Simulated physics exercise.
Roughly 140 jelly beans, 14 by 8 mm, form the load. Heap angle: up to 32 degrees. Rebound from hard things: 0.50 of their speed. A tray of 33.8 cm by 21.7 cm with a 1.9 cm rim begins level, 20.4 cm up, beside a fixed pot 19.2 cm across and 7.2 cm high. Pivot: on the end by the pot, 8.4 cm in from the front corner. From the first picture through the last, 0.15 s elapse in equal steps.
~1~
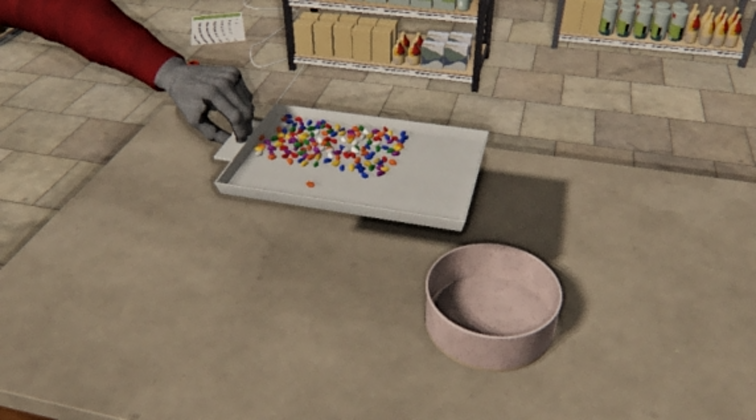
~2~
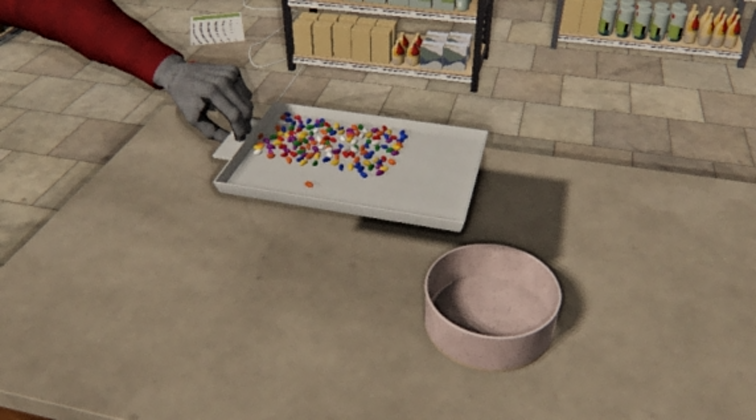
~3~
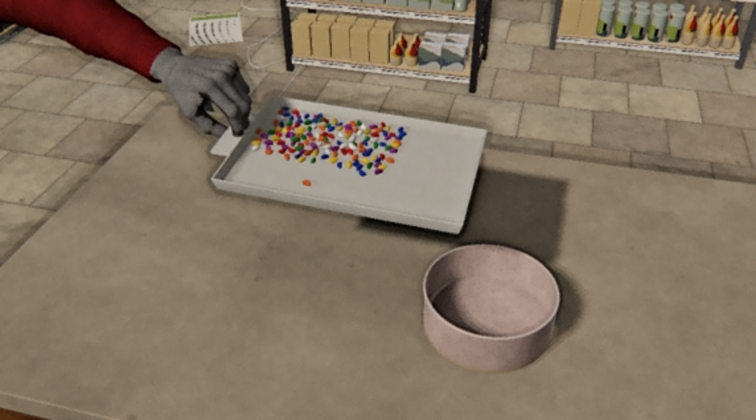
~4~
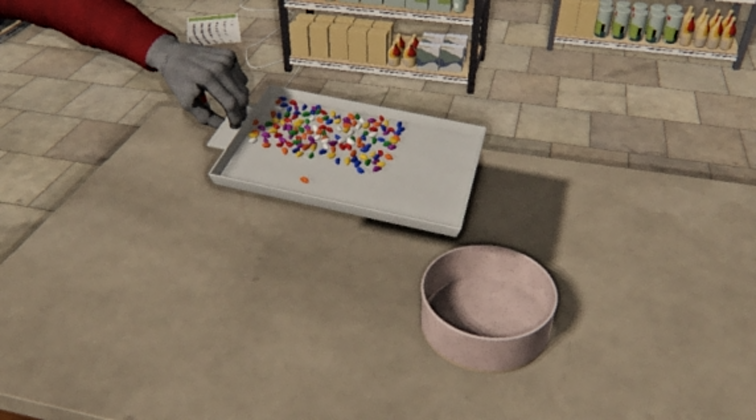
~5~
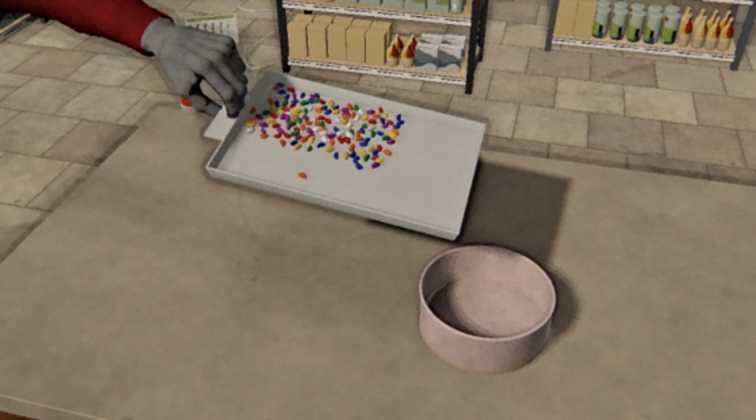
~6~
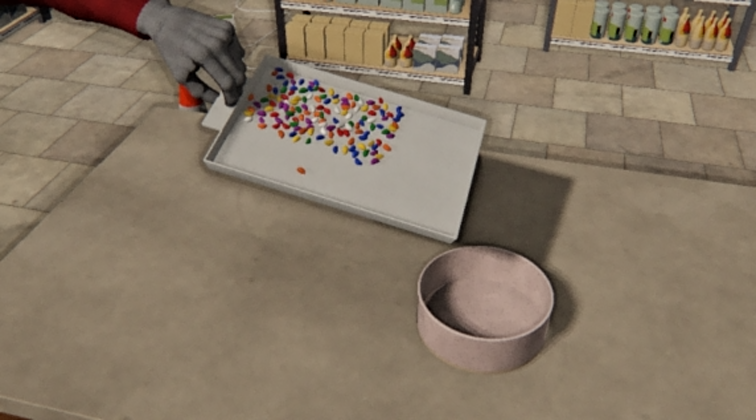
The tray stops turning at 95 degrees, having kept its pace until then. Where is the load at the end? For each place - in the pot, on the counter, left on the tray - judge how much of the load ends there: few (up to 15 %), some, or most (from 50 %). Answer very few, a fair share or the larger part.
Pot: A fair share; counter: The larger part; tray: Very few.
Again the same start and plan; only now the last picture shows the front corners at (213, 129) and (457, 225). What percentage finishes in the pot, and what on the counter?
The pot gets 45 and the counter 50.
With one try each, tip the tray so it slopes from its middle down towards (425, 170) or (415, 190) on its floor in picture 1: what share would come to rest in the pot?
Estimate: Some 10 % and some 60 % respectively.
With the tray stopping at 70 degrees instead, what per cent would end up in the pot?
Roughly 25 %.
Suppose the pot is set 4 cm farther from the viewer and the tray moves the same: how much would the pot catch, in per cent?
15 per cent.
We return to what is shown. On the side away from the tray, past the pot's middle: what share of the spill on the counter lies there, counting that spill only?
Share: Close to 50 %.
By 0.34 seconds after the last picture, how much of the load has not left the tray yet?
About 100% of the load.
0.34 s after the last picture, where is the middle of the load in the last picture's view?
The middle of the load should be at about (391, 183) by then.
Then, 0.21 s after the last picture, tilt 58 degrees; the tray holds 100 %, the pot 0 %.
Then, 0.34 s after the last picture, tilt 84 degrees; the tray holds 100 %, the pot 0 %.
Then, 0.61 s after the last picture, tilt 95 degrees; the tray holds 0 %, the pot 35 %.
In the end, pot 35 %, counter 65 %, tray 0 %.
